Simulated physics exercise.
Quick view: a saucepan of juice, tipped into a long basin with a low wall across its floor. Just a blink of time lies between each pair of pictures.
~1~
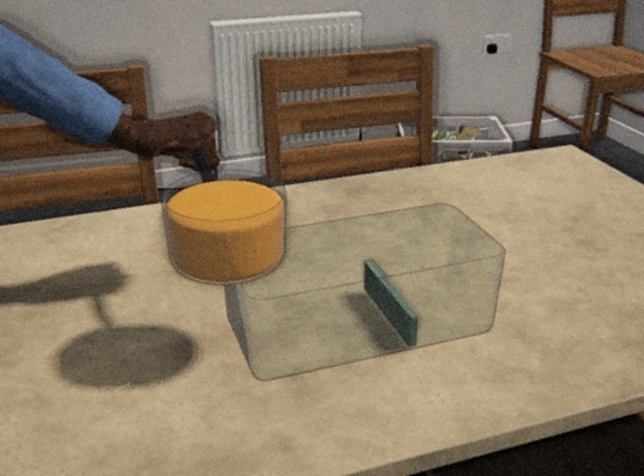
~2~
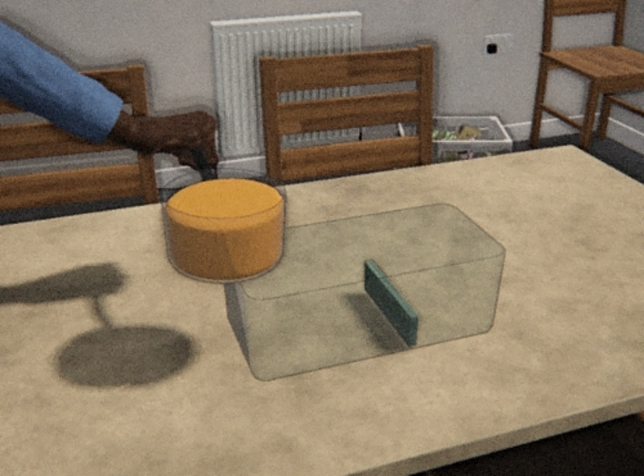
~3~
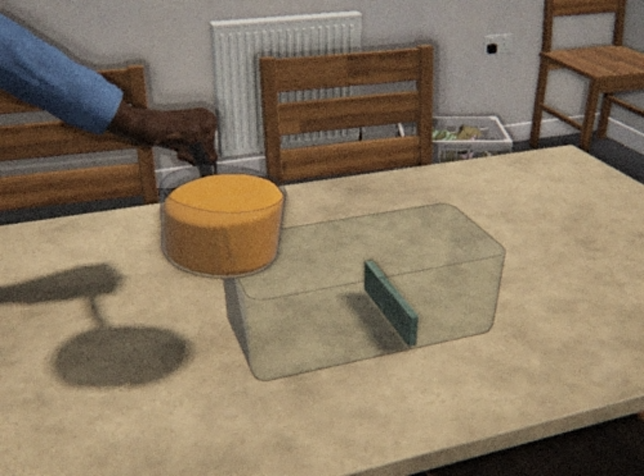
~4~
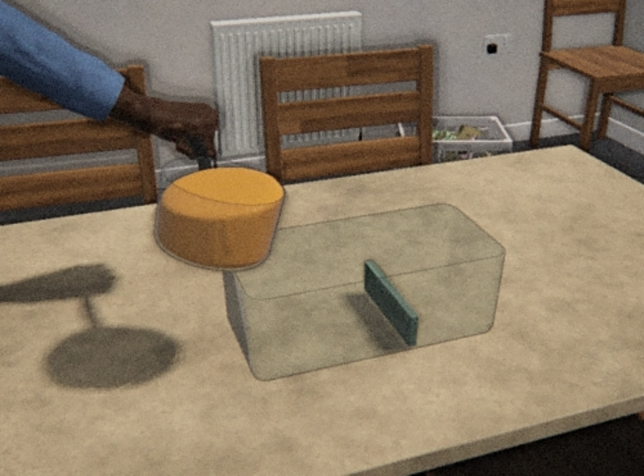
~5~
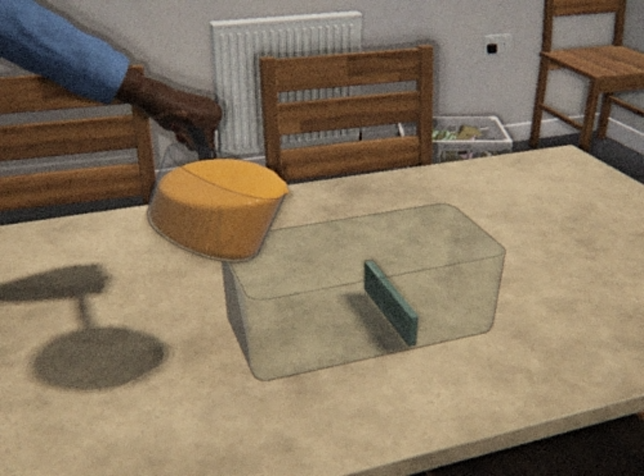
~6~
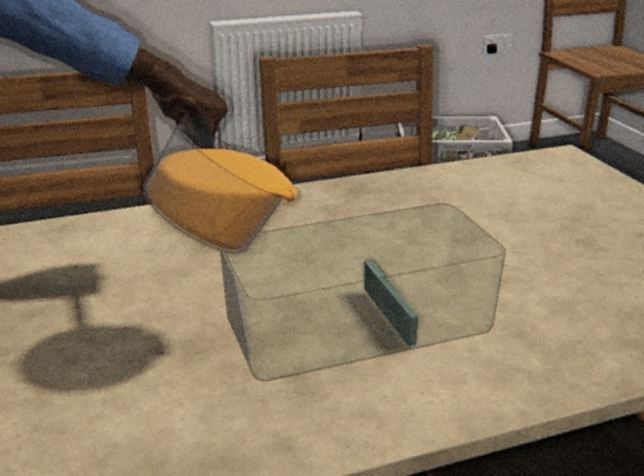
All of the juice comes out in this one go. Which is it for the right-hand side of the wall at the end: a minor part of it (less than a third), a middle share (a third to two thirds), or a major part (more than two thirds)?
The portion right of the wall will fail to reach one third.
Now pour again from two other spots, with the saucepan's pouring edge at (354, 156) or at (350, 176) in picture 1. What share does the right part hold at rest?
First try: About 55 %; second try: About 60 %.
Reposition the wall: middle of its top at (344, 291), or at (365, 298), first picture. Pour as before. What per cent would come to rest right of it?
In order, 75 and 55 in a hundred.
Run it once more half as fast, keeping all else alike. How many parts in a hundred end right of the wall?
It works out near 10 %.
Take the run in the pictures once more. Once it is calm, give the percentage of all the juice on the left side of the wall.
It comes to about 75 per cent.
A moment on, the saucepan is tipped right over and 44 per cent is still to pour, 11 is left of the wall and 0 right of it.
Next, the saucepan is tipped right over and 4 per cent is still to pour, 67 is left of the wall and 15 right of it.
Then the saucepan is tipped right over and 0 per cent is still to pour, 63 is left of the wall and 12 right of it.
Later the saucepan is tipped right over and 0 per cent is still to pour, 78 is left of the wall and 14 right of it.
Finally, 77 per cent lies left of the wall, 15 right of it and 8 outside.
